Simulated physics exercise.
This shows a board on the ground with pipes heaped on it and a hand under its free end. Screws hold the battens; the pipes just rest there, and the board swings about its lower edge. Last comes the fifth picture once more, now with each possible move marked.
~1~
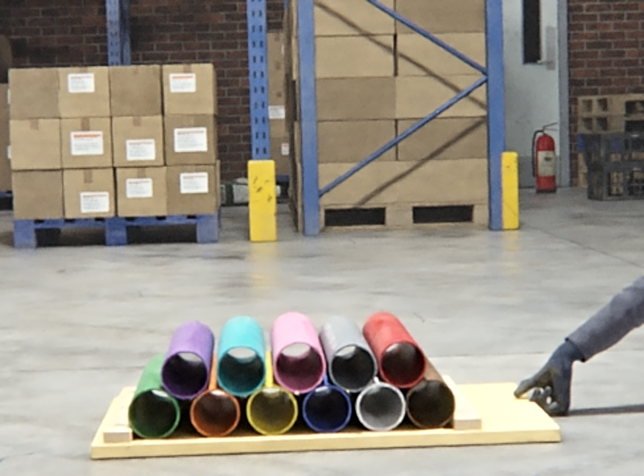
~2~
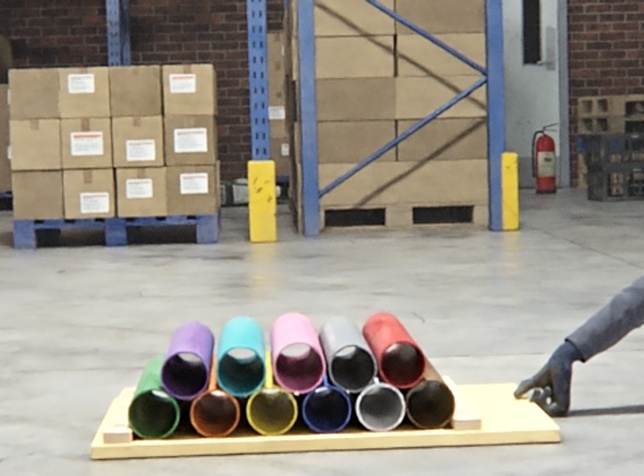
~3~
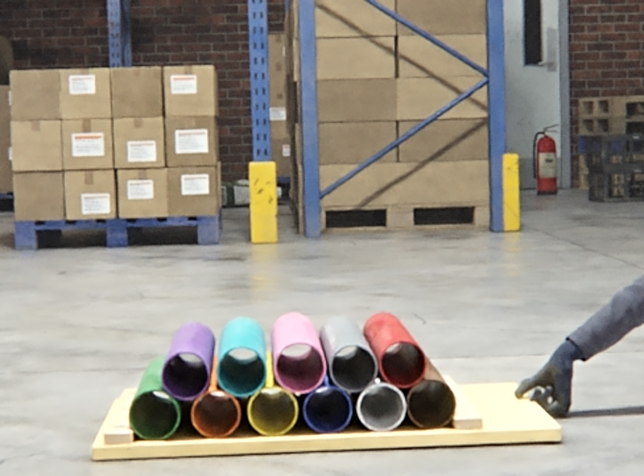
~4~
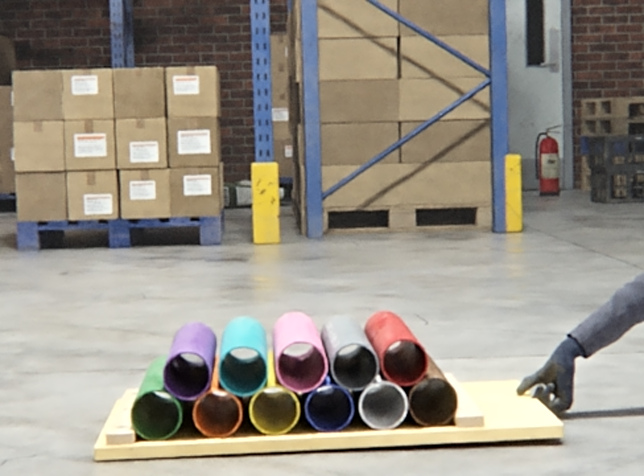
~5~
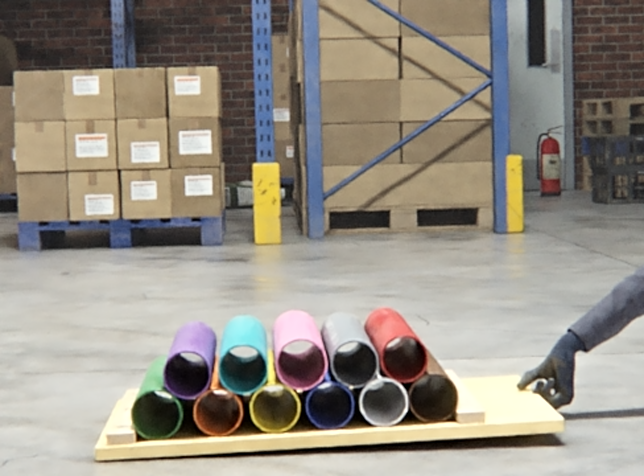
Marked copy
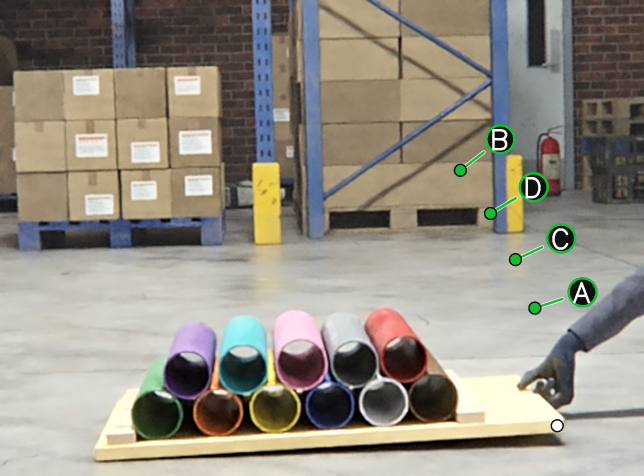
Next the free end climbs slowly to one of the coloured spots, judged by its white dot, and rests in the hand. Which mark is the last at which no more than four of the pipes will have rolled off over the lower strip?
Lift it to C and no more.
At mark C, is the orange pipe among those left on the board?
Yes.
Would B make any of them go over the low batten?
Yes.
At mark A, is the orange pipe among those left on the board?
Yes.
On the marked copy, A at (535, 308); B at (460, 170); C at (515, 260); D at (491, 213); the white dot at (557, 426).
Following C. Soon after the start, board at 15°.
Later, board at 23°.
In the end, board at 23°, none over the low batten.
As for the rest, A none over the low batten; B eleven over the low batten; D five over the low batten.
